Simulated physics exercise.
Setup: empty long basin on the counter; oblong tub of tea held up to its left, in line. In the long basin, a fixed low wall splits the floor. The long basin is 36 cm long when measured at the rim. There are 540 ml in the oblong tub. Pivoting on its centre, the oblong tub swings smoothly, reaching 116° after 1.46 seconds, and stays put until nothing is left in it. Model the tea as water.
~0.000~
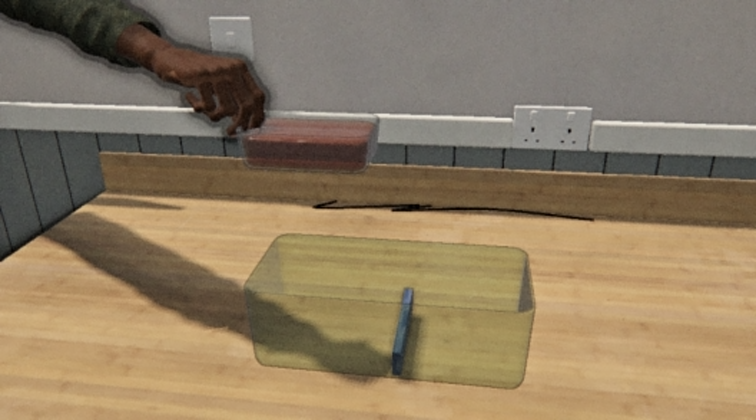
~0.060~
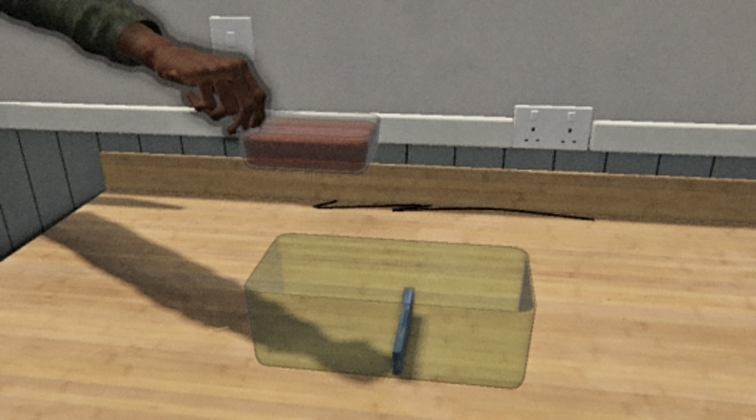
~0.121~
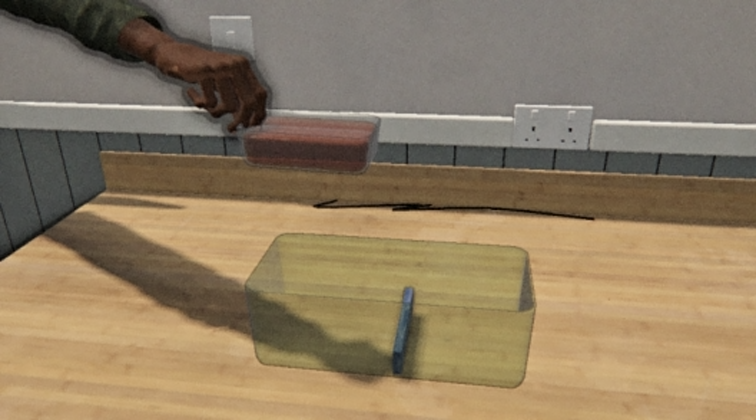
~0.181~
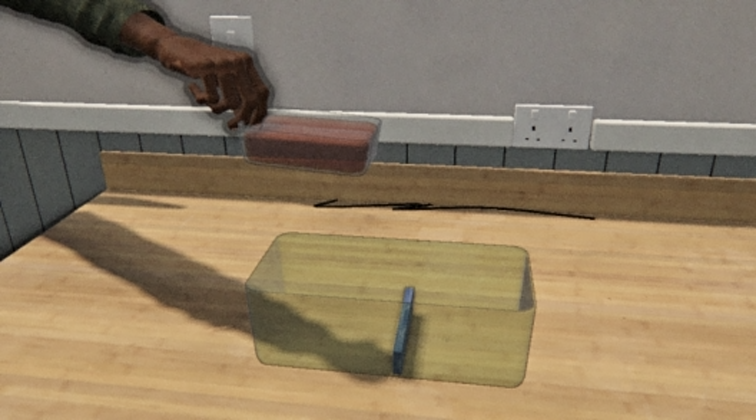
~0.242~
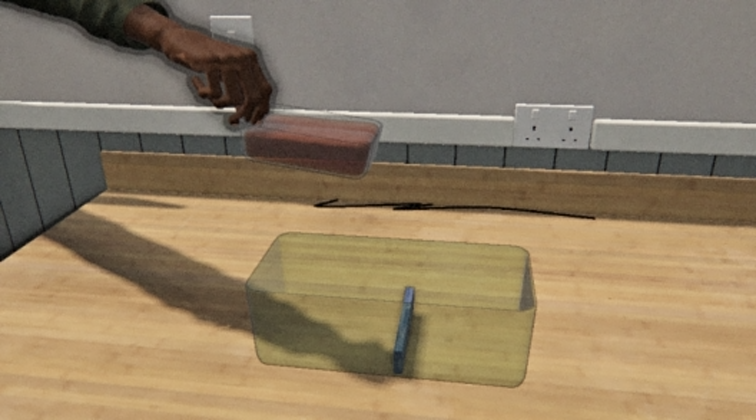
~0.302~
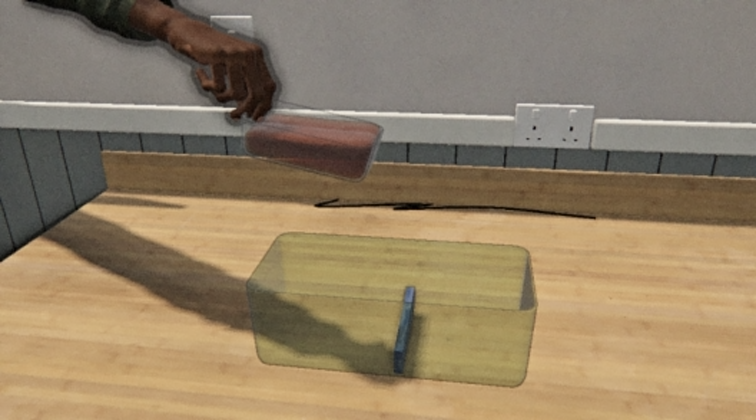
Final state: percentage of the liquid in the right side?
Approximately 75 %.
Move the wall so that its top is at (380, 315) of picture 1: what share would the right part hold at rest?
In that case, some 85 percent.
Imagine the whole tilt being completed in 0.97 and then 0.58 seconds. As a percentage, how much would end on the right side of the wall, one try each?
Try 1: 80 %; try 2: 75 %.
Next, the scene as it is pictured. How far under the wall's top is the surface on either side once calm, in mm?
Left: Roughly 34 mm; right: Roughly 20 mm.
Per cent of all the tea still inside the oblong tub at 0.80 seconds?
Around 14 in a hundred.
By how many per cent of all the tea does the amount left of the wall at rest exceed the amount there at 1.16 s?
Some 4 per cent.
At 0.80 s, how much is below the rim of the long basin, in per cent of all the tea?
Roughly 46 percent.
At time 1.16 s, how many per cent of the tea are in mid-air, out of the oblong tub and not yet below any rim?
Near 3 percent.
After 0.80 s the tilt is 67° and 14 per cent is still to pour, 3 is left of the wall and 44 right of it.
After 1.16 s the tilt is 105° and 1 per cent is still to pour, 19 is left of the wall and 75 right of it.
After 1.55 s the tilt is 116° and 0 per cent is still to pour, 23 is left of the wall and 75 right of it.
After 1.96 s the tilt is 116° and 0 per cent is still to pour, 23 is left of the wall and 75 right of it.
In the end 23 per cent lies left of the wall, 75 right of it and 3 outside.
